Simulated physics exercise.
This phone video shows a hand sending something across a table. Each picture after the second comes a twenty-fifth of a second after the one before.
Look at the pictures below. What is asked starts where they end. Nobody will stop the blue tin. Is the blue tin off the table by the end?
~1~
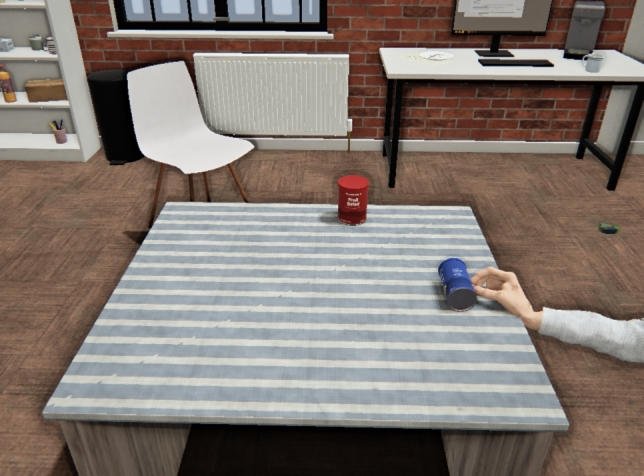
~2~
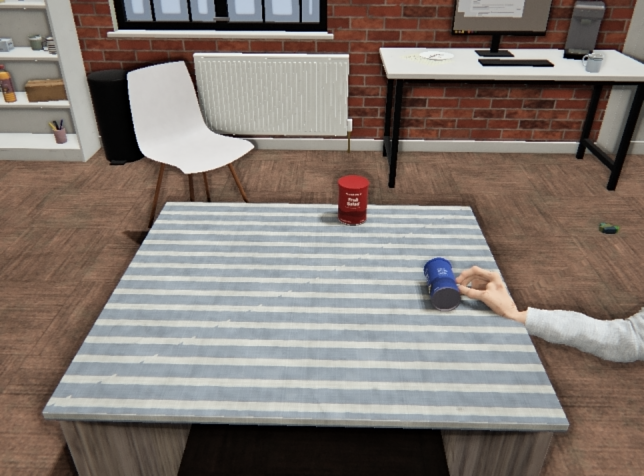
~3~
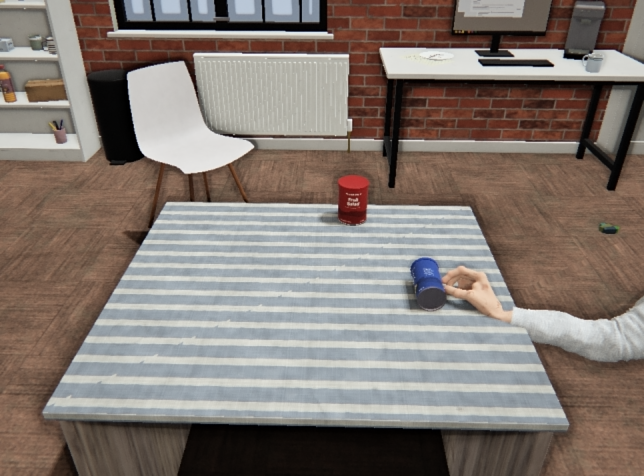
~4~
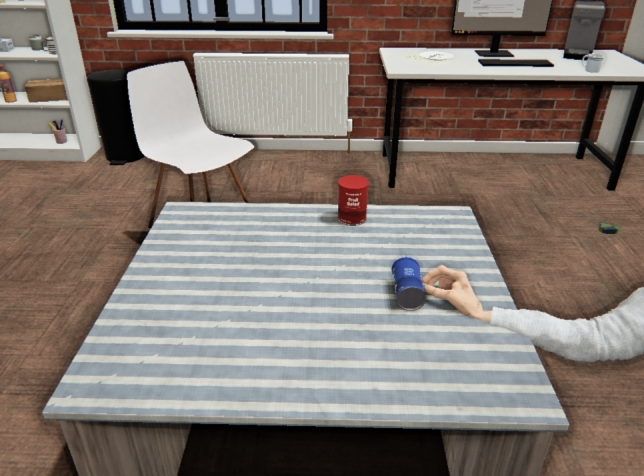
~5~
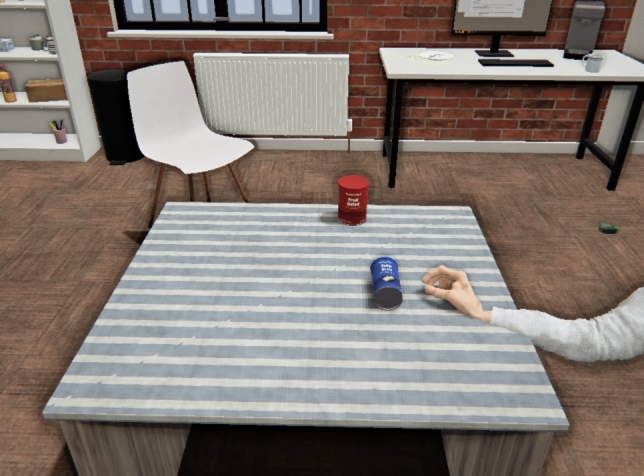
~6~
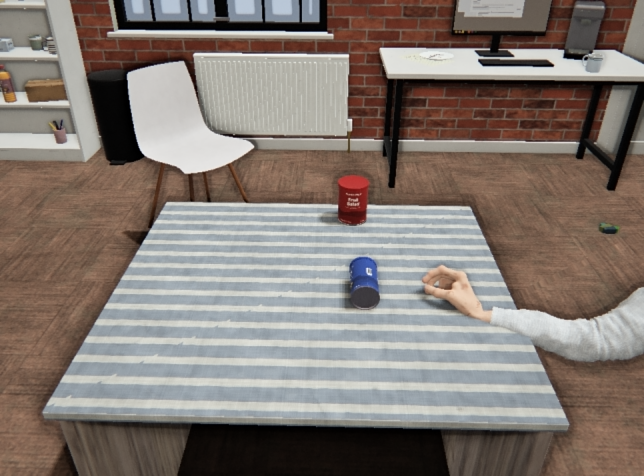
Takes a fall.
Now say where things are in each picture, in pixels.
In the first frame, under the hand; blue tin (457, 284).
In the second frame, under the hand; blue tin (442, 284).
In the third frame, under the hand; blue tin (428, 284).
In the fourth frame, blue tin (408, 283).
In the fifth frame, blue tin (386, 283) moved about its own width.
In the sixth frame, blue tin (364, 283) moved about its own width.
Then, 0.40 s later than the last frame, blue tin moved well along near (166, 279).
Then, 0.80 s later than the last frame, blue tin now off the table.
When it is over, off the table, blue tin.
